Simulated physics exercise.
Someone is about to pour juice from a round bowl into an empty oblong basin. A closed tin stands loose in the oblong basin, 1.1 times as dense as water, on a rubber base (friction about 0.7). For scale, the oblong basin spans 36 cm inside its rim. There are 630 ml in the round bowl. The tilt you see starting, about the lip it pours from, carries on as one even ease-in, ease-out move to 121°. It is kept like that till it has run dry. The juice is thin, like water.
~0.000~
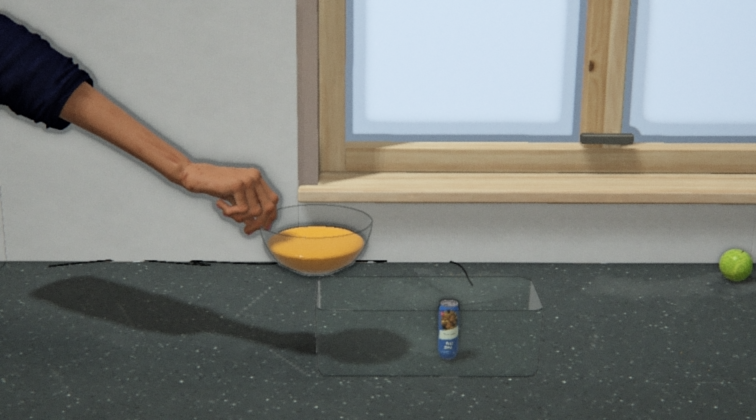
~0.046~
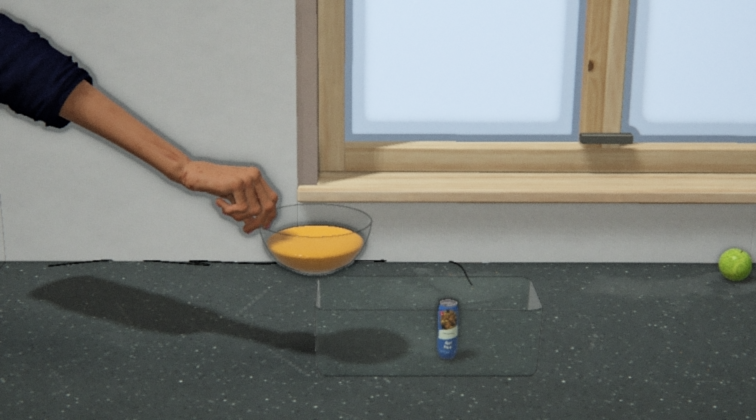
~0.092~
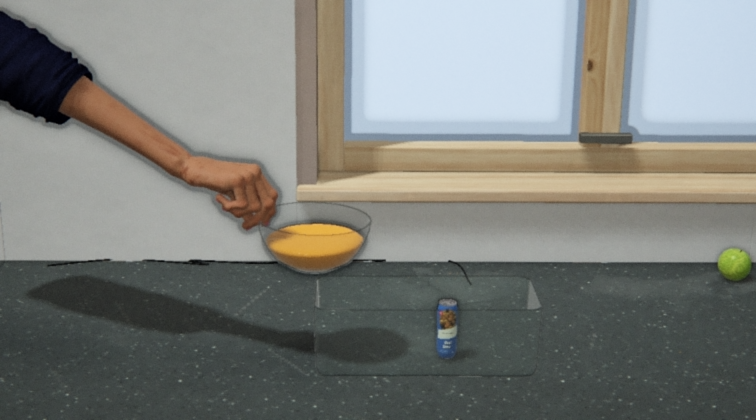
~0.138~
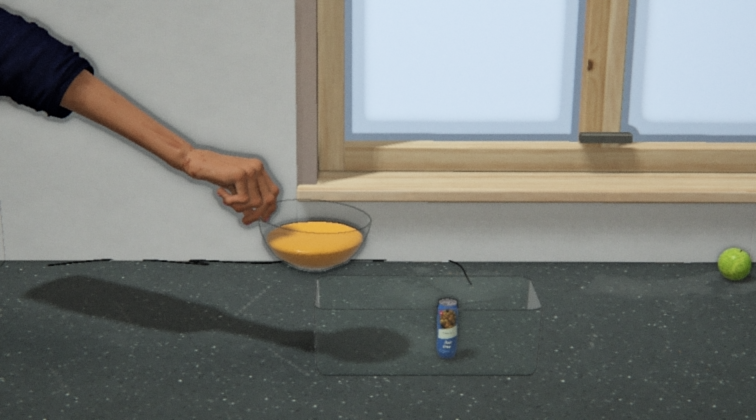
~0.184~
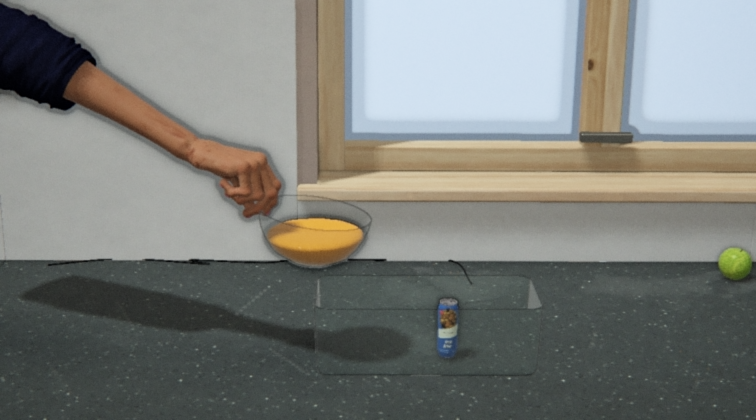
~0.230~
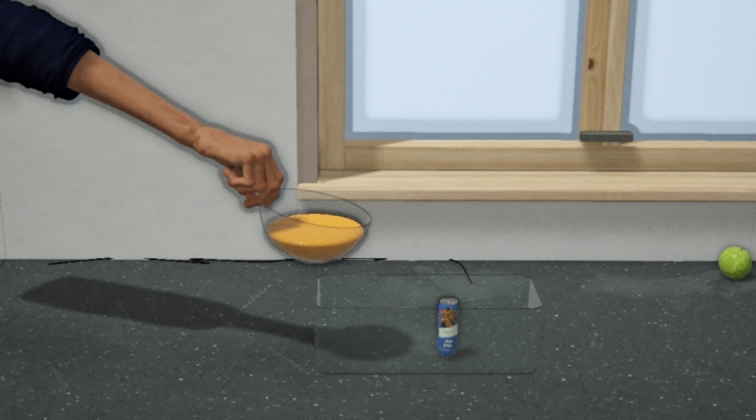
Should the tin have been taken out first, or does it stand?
It goes over.
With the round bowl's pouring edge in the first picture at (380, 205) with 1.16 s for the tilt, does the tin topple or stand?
Then it remains upright.
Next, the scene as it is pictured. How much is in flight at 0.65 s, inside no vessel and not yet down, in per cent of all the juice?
Near 44 in a hundred.
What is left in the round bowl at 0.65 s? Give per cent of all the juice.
Some 52 per cent.
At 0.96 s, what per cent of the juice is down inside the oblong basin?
Some 92 per cent.
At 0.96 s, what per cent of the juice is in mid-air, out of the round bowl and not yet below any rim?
Near 8 in a hundred.
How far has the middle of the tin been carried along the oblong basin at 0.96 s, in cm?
Some 3 cm.
After 0.65 s the tilt is 74° and 52 per cent is still to pour; the tin stands where it began.
After 0.96 s the tilt is 114° and 0 per cent is still to pour; the tin leans 38°.
After 1.29 s the tilt is 121° and 0 per cent is still to pour; the tin lies on its side.
After 1.64 s the tilt is 121° and 0 per cent is still to pour; the tin lies on its side.
In the end the tin lies on its side.
